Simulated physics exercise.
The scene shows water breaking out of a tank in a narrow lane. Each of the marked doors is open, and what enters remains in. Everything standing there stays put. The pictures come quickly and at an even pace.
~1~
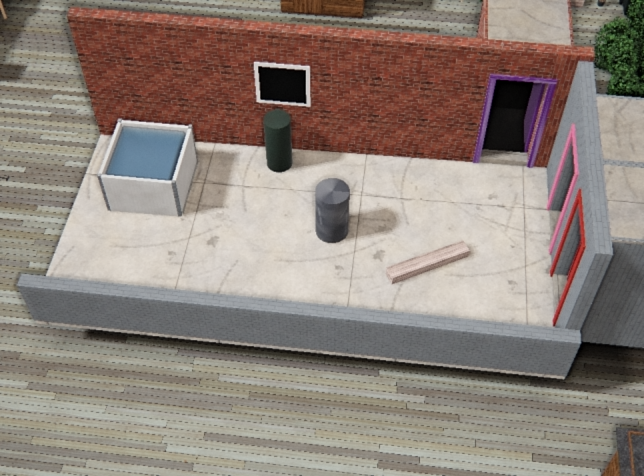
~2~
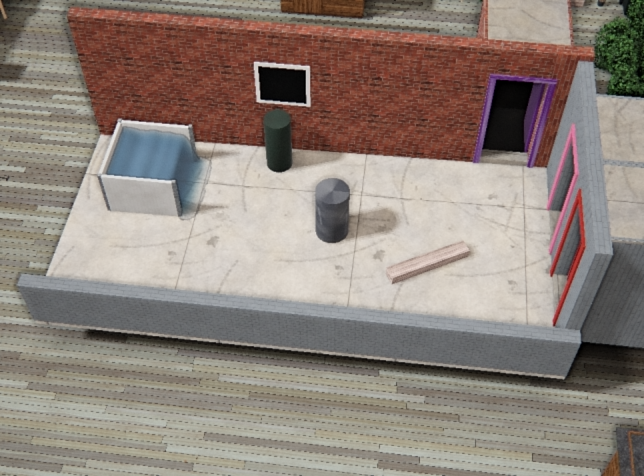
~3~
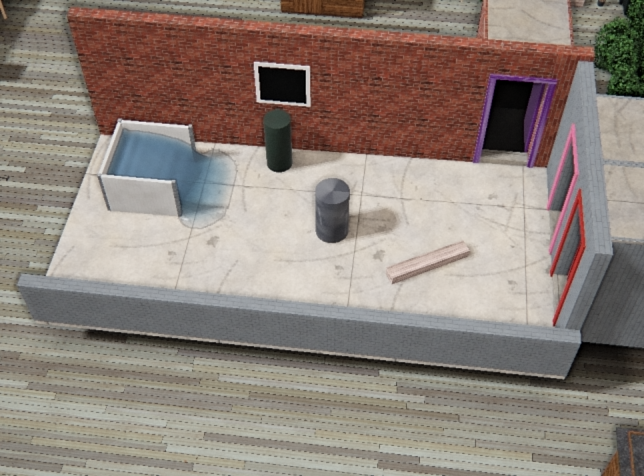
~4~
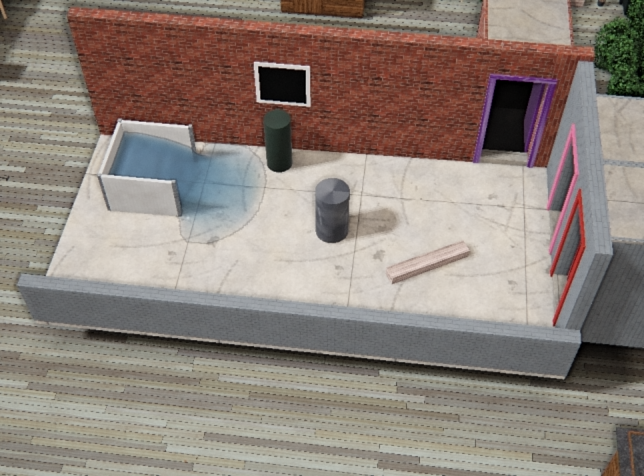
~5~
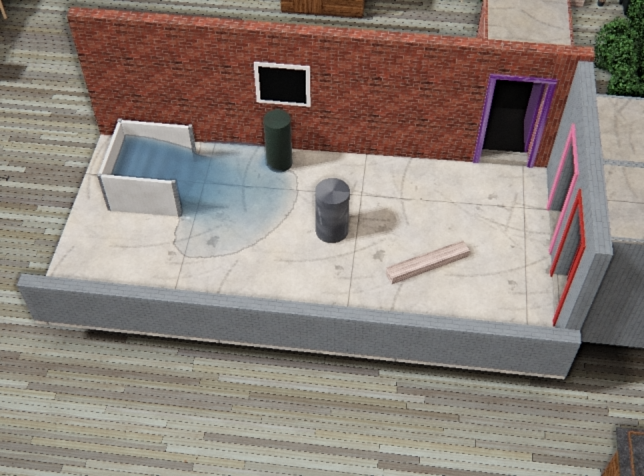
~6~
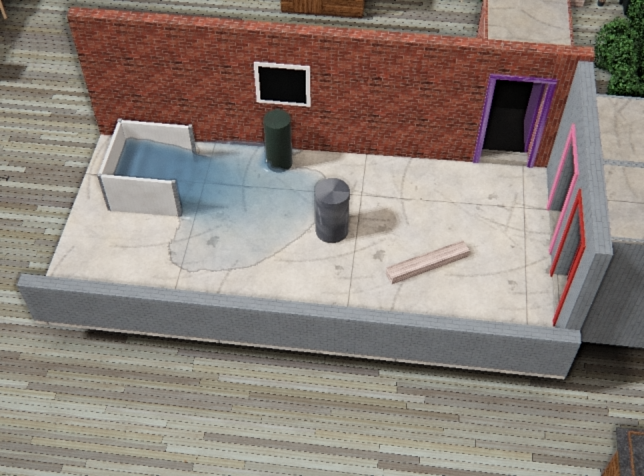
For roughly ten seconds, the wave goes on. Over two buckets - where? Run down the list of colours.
The pink door passes two buckets; the purple door does not pass two buckets; the red door does not pass two buckets.
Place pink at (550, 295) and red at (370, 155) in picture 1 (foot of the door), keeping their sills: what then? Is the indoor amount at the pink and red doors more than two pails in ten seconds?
Door by door: Pink tops the limit, red doesn't reach the mark.
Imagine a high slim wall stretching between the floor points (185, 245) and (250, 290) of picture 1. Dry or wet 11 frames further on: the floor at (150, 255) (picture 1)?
Result: Parched.
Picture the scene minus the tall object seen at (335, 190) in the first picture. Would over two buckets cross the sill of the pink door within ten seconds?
Result: The pink door gets more.
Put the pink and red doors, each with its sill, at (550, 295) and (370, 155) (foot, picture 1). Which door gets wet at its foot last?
That's the pink one.
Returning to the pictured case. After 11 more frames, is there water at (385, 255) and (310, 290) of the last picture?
Submerged, then submerged.
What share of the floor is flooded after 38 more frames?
Roughly 90 percent, I reckon.
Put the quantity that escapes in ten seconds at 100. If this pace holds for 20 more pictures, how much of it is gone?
I'd say about 20 per cent.
A moment on, water covers 40 % of the floor; the pink door not reached, the purple door not reached, the red door not reached.
Next, water covers 60 % of the floor; the pink door under two buckets in, the purple door wet at the sill, nothing in, the red door not reached.
Then, water covers 70 % of the floor; the pink door over two buckets in, the purple door wet at the sill, nothing in, the red door wet at the sill, nothing in.
Later, water covers 90 % of the floor; the pink door far over two buckets in, the purple door under two buckets in, the red door wet at the sill, nothing in.
In the end, water covers 90 % of the floor; the pink door far over two buckets in, the purple door under two buckets in, the red door wet at the sill, nothing in.
